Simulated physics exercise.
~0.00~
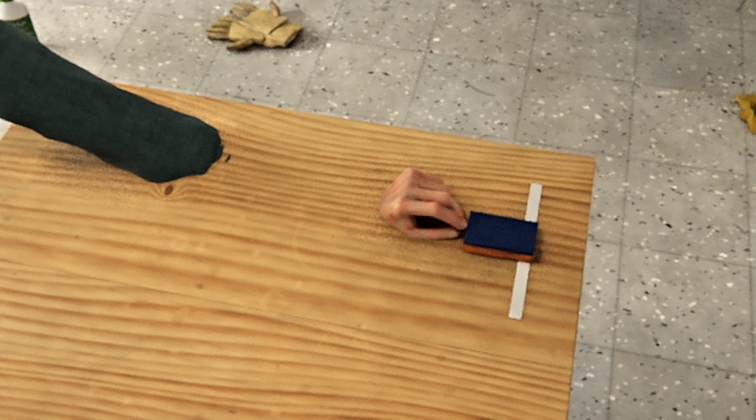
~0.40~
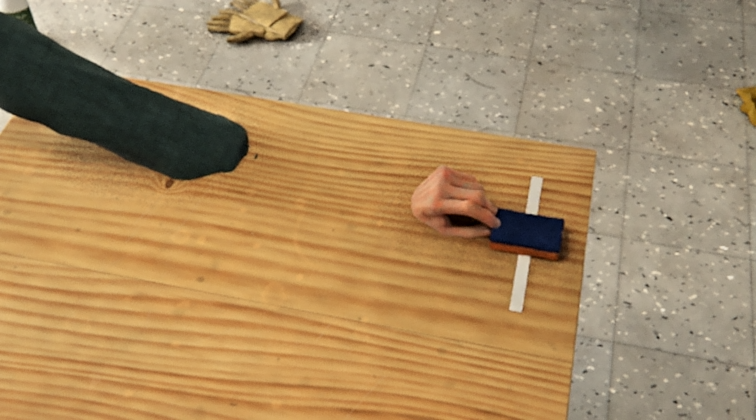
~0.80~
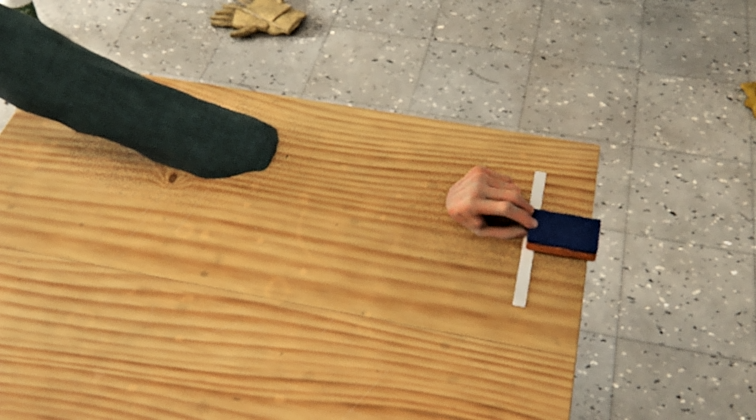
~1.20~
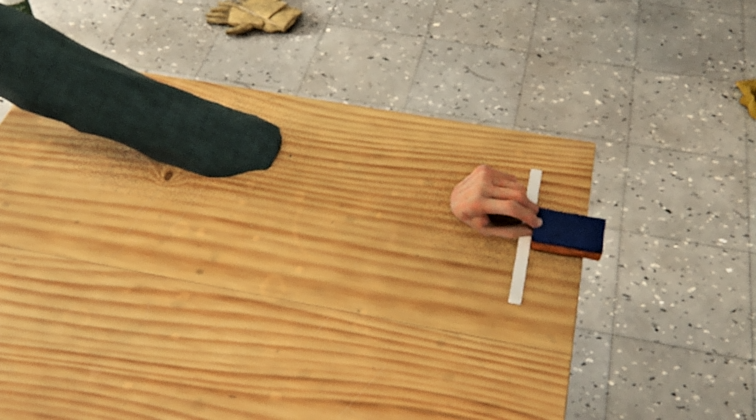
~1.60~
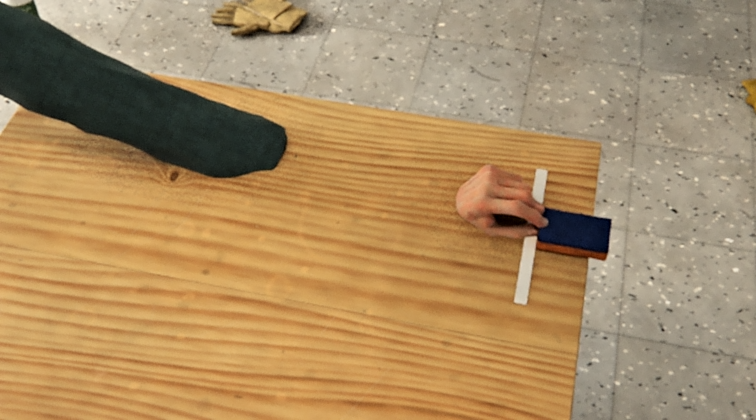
Blue-topped orange sponge sliding right across a wooden table over a white tape strip, pushed by fingers, ending overhanging the edge.
